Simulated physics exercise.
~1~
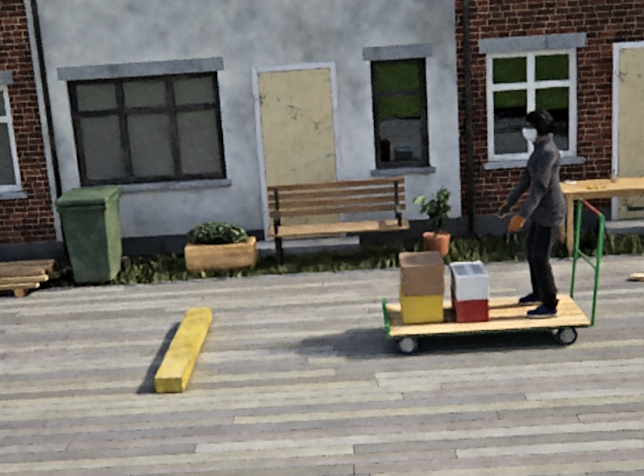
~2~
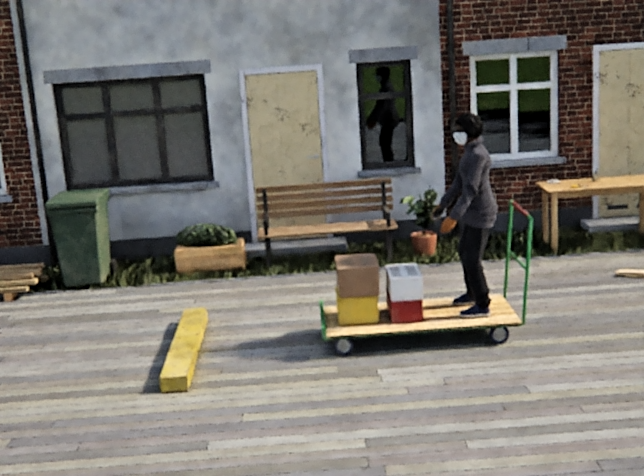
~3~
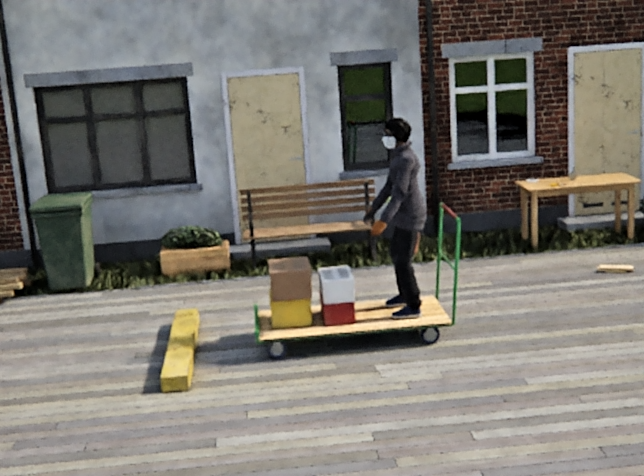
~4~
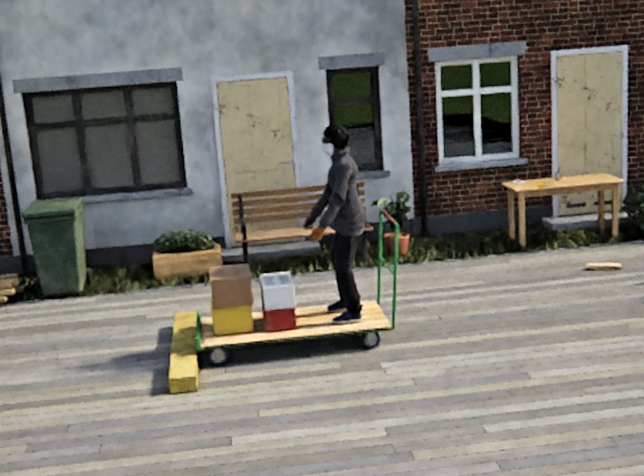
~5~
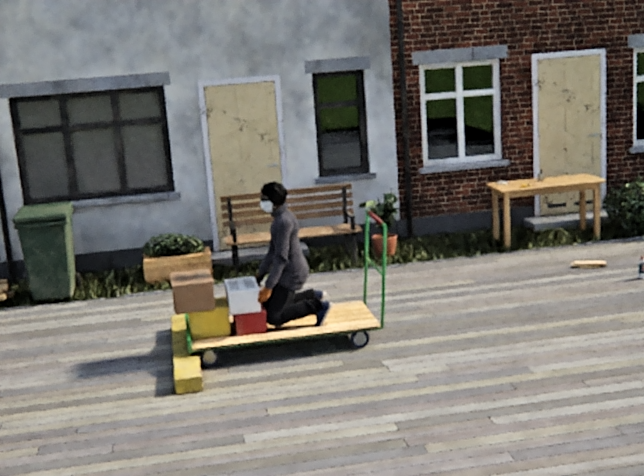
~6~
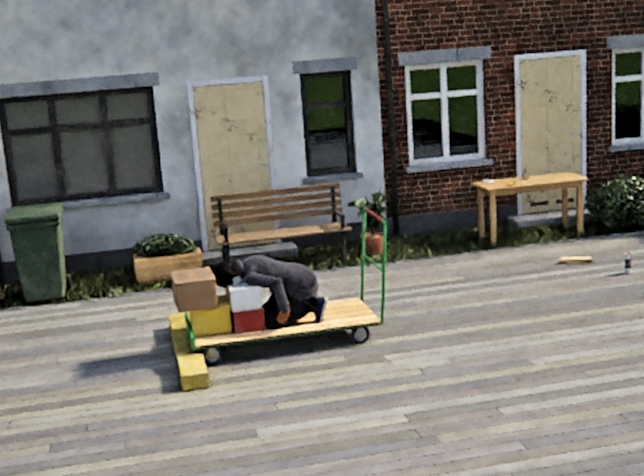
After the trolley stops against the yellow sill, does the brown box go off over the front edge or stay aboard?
The brown box stays aboard, shifted forward but still resting on the yellow box at the front of the trolley.
